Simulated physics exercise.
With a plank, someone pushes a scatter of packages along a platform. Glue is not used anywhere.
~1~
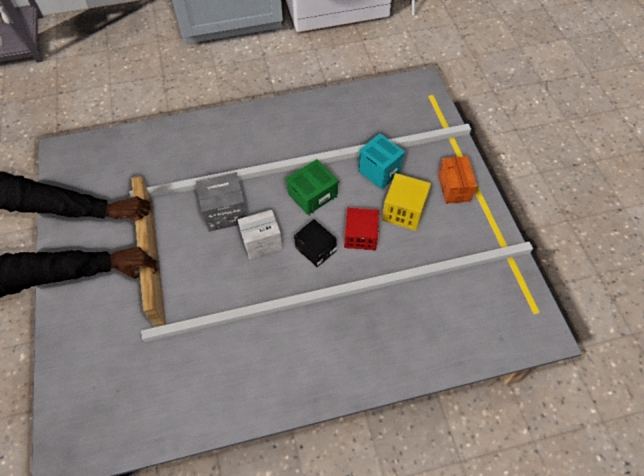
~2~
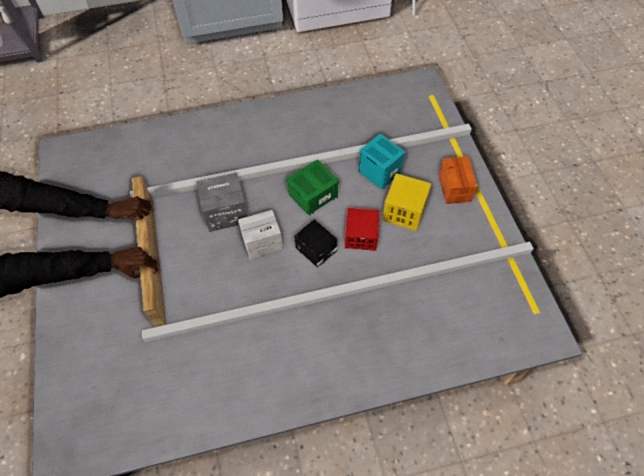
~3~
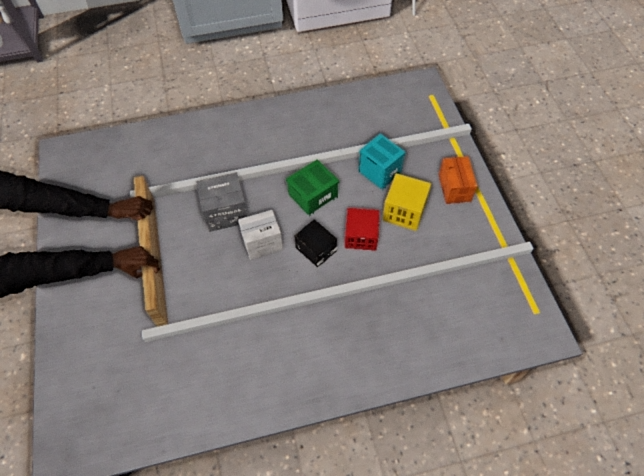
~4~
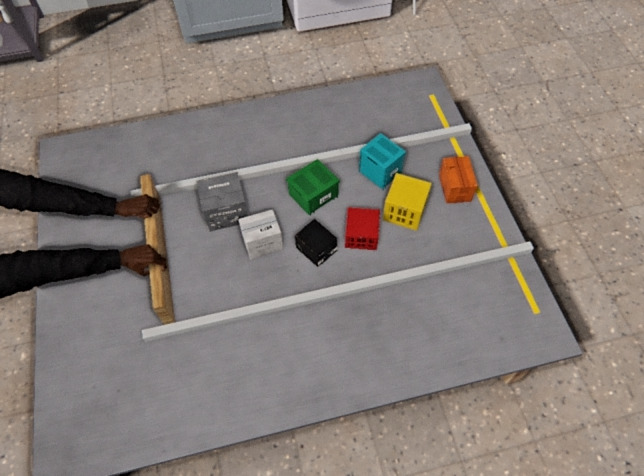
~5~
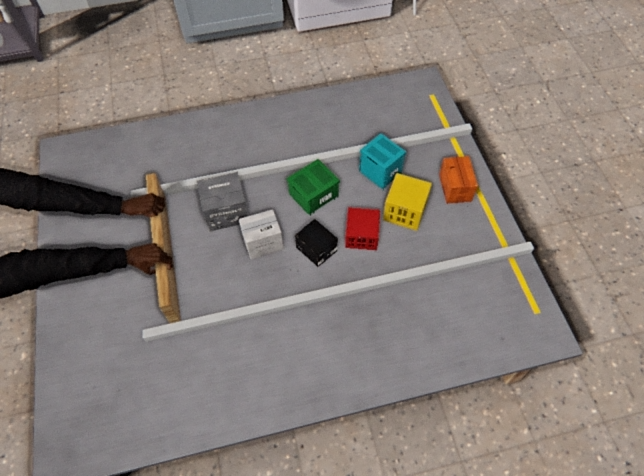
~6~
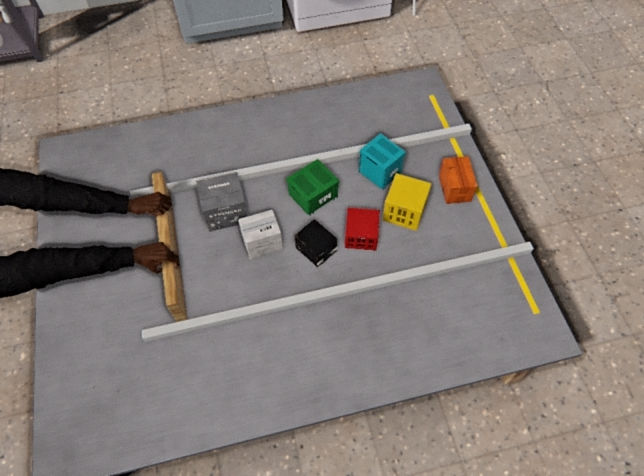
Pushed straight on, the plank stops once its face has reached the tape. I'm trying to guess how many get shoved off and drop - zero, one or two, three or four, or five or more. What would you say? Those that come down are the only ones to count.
Five or above go over.
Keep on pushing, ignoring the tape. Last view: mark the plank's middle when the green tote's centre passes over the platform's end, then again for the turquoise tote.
Around (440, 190) first and around (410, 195) second.
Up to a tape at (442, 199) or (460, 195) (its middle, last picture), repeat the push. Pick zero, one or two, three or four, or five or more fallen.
Result, first to last: Three or four, five or over.
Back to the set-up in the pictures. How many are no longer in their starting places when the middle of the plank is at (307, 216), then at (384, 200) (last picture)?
That makes 7 at the first spot and 8 at the second.
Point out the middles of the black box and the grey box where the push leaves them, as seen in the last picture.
The black box at (516, 224), the grey box at (486, 149).
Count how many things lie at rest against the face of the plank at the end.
It's touching 3 at the end.
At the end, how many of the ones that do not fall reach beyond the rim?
It comes to 3.
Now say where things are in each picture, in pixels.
The first picture shows orange box (457, 180); yellow crate (406, 202); turquoise tote (381, 163); plank (148, 250); tape (477, 191).
The second picture shows yellow crate (406, 202); white parcel (261, 235).
The third picture shows turquoise tote (381, 163); grey box (223, 202).
The fourth picture shows orange box (457, 180); red crate (362, 229).
The fifth picture shows yellow crate (407, 202); green tote (313, 188).
The sixth picture shows orange box (457, 180); yellow crate (406, 202); turquoise tote (381, 163); plank (169, 245); tape (478, 191).
Soon after, none off yet; orange box at rest near (457, 180); yellow crate at rest near (406, 202); turquoise tote at rest near (381, 163).
Then, none off yet; orange box moved a little near (472, 173); yellow crate moved about its own width near (459, 194); turquoise tote moved well along near (453, 144).
At rest, the number that fall off is five or more; fallen, green tote, red crate, turquoise tote, yellow crate and orange box.
